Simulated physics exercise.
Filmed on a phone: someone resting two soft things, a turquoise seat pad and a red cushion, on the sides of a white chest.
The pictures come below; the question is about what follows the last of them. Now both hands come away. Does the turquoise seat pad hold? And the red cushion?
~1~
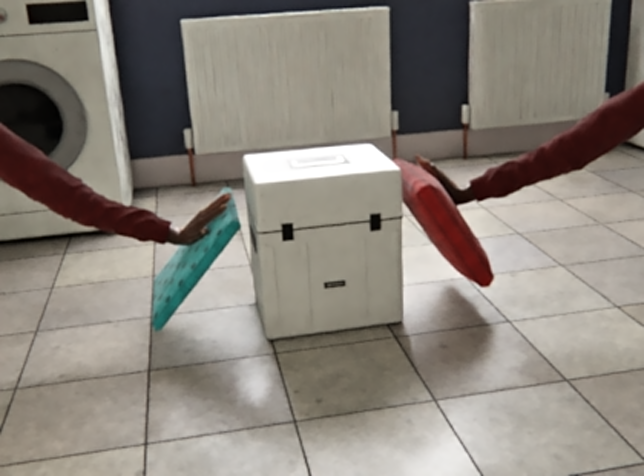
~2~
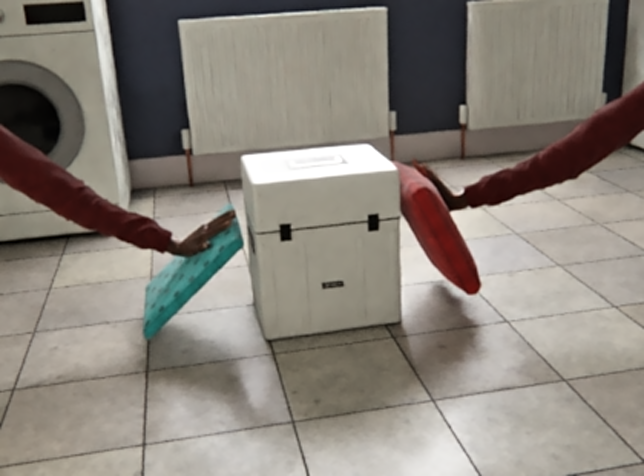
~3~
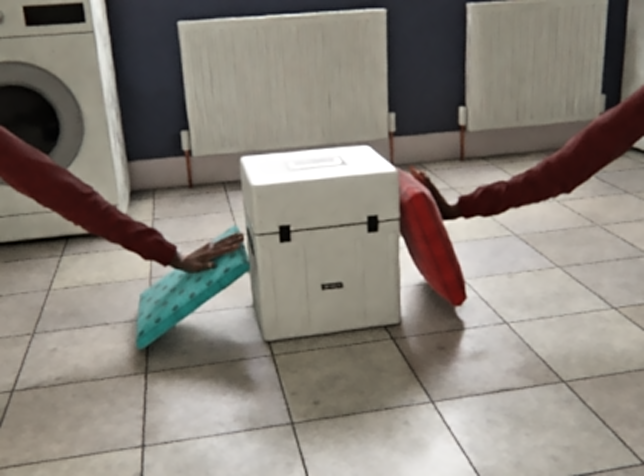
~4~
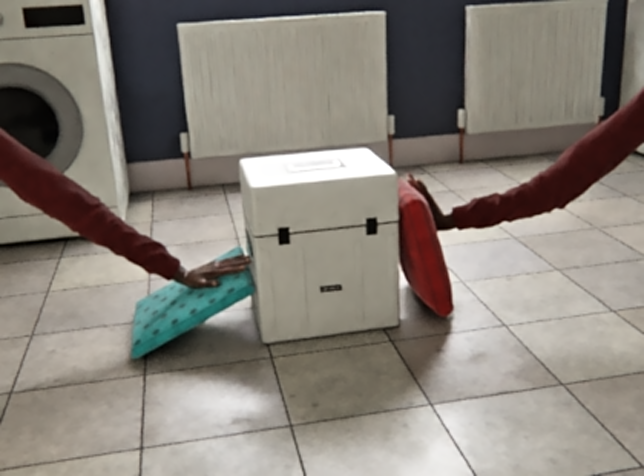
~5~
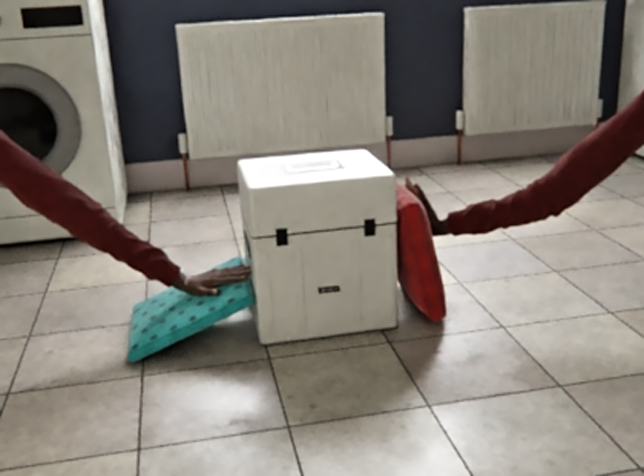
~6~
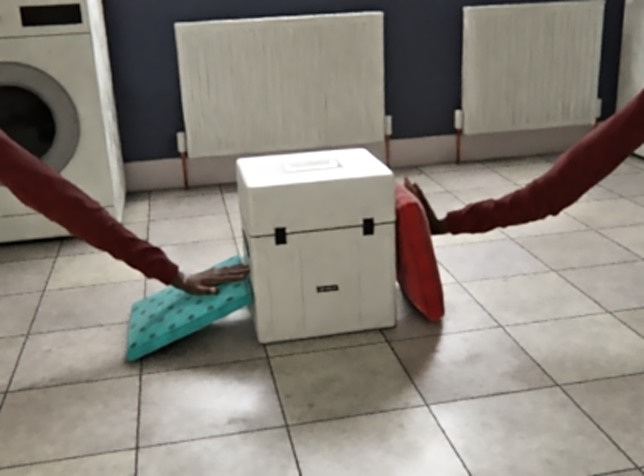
My guess is the turquoise seat pad will come down, my guess is the red cushion won't come down.
Then, 0.24 s after the last picture, seat pad flat on the floor near (186, 321); cushion leaning near (407, 246).
At rest, seat pad flat on the floor near (186, 322); cushion leaning near (407, 246). The turquoise seat pad slides down flat and the red cushion keeps leaning.
